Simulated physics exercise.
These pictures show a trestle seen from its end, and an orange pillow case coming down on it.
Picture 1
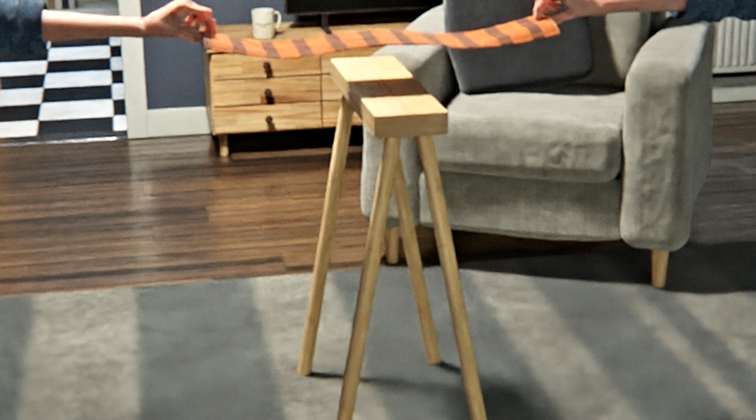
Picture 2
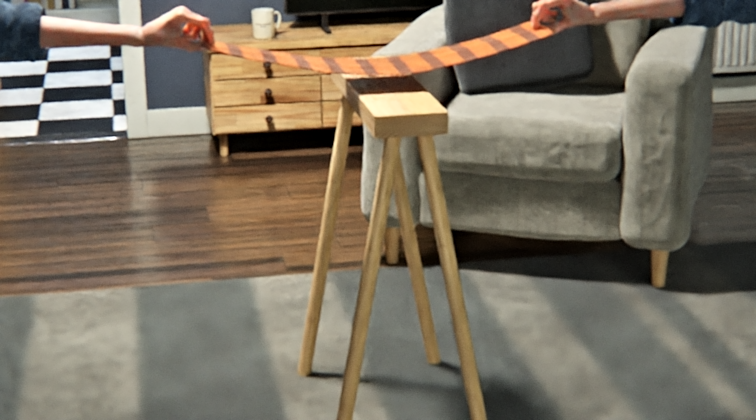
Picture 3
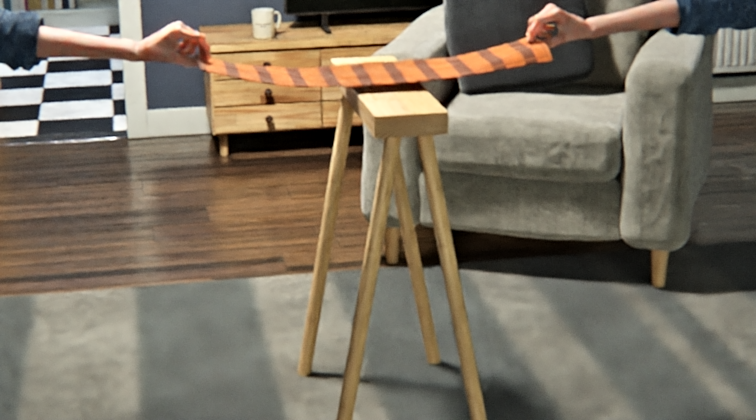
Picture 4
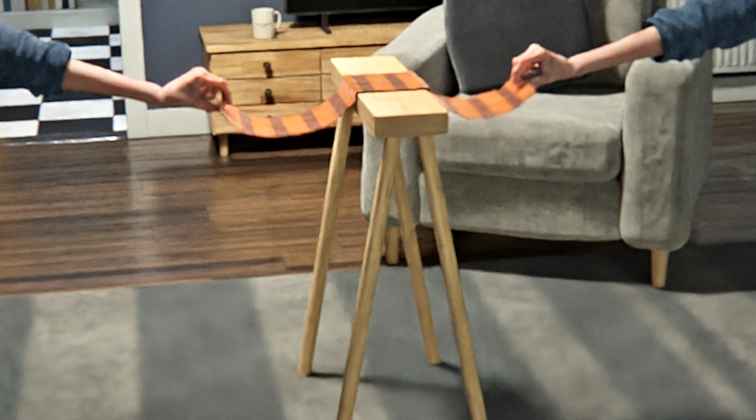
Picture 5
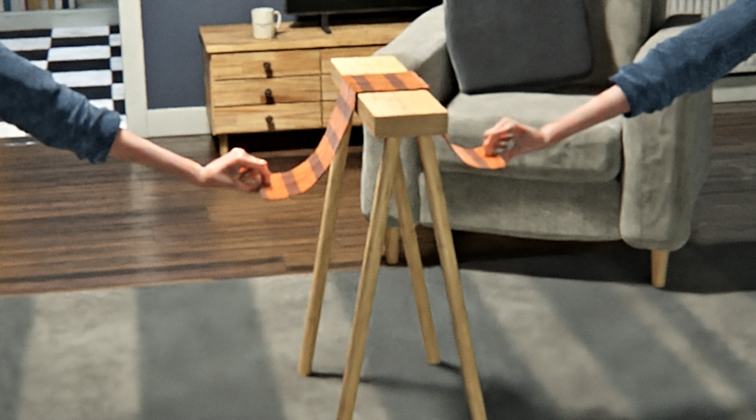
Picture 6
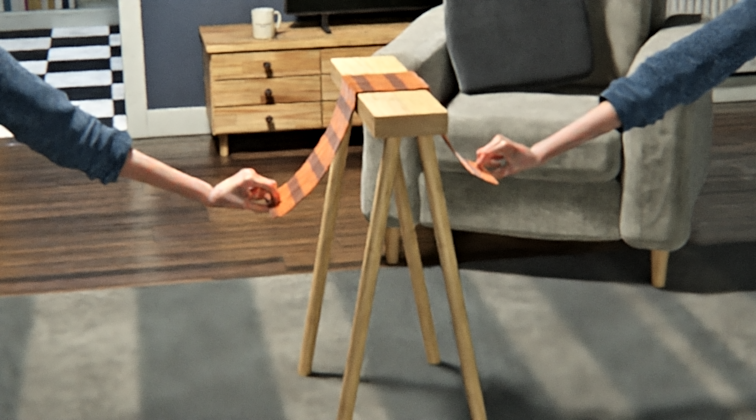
We see two hands holding a striped orange cloth stretched above a wooden trestle, then lowering it across the top, bringing both ends down and inward until the cloth drapes over the beam, with both hands still gripping it.
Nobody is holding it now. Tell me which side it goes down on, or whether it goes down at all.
It goes down on neither side.
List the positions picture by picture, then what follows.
The first frame shows left end (211, 50); right end (554, 35); top of the trestle (412, 119).
The second frame shows left end (211, 50); right end (550, 34).
The third frame shows left end (206, 71); right end (547, 61); top of the trestle (412, 119).
The fourth frame shows left end (227, 119); right end (532, 96).
The fifth frame shows left end (268, 200); right end (501, 167).
The sixth frame shows left end (278, 217); right end (493, 183); both sides about alike.
Then, 0.64 s after the last picture, pillow case hanging on both sides, left end near (399, 218), right end near (393, 202).
Then, 1.40 s after the last picture, pillow case hanging on both sides, left end near (382, 227), right end near (395, 204).
At rest, pillow case hanging on both sides, left end near (347, 234), right end near (432, 204). The orange pillow case hangs there.
